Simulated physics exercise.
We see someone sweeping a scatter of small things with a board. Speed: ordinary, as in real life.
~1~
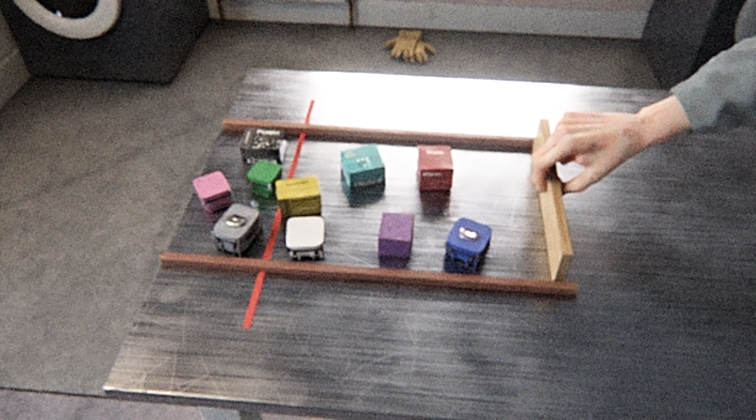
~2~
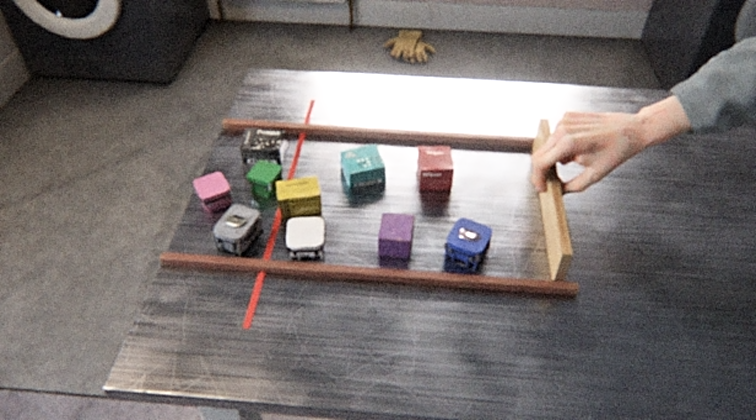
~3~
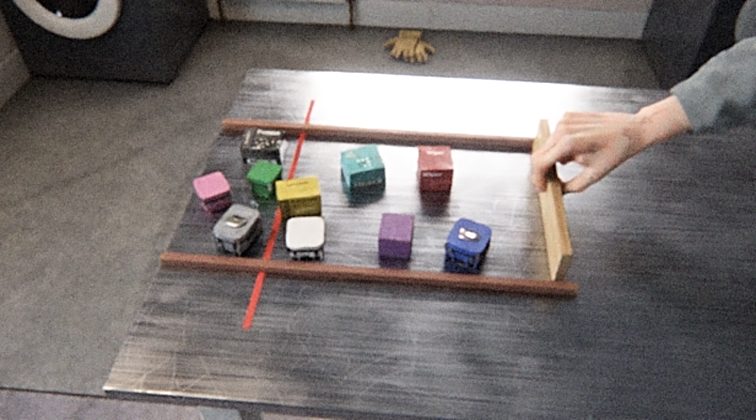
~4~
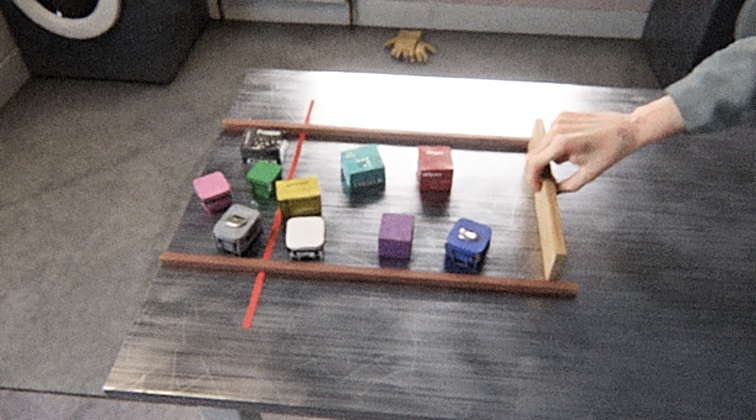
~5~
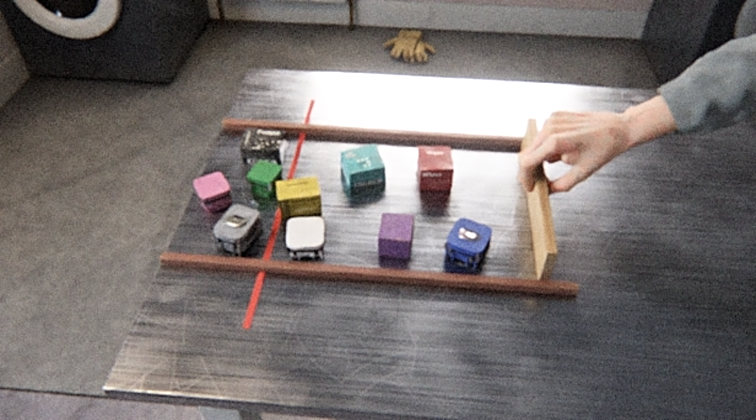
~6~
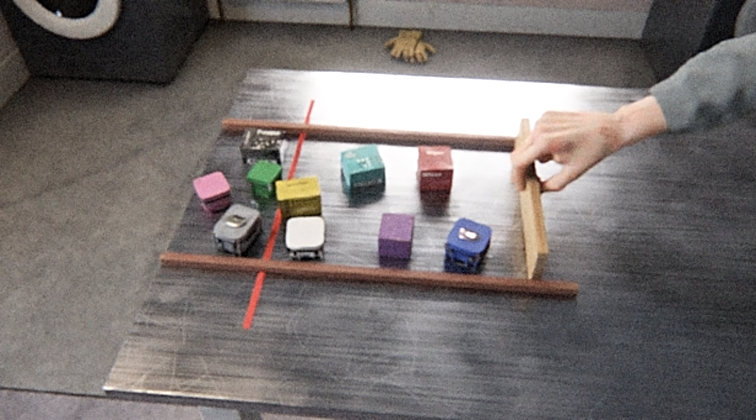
A dark, streaked tabletop in a room with grey carpet is seen from above at an angle by a still camera. Between two reddish-brown rails lie small boxes and blocks, with pink, black, grey, green, yellow and white ones near a red line at left, turquoise and purple mid-way, and red and blue farther right. A hand at right holds an upright wooden board, at first still, then slides it slightly left while the objects stay put.
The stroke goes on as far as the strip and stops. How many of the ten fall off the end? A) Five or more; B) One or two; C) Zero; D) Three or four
Option B: One or two.
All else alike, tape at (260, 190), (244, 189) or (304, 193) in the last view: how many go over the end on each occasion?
The counts come to 3, then 5, then 0.
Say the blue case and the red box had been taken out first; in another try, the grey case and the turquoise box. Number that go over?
0 in the first try, 0 in the second.
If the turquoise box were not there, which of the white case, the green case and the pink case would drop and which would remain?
White case: Still there. Green case: Still there. Pink case: Still there.
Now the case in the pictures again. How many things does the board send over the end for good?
My count gives 2.
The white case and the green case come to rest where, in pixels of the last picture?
The white case ends up near (187, 229), and the green case near (236, 178).
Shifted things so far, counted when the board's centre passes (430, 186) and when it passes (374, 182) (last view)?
First position 3; second position 5.
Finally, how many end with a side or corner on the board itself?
At rest, 3 are in contact.
Soon after, none off yet; pink case at rest near (213, 193); black box at rest near (264, 146); grey case at rest near (238, 231).
In the end, the number that fall off is one or two; gone, grey case and black box.
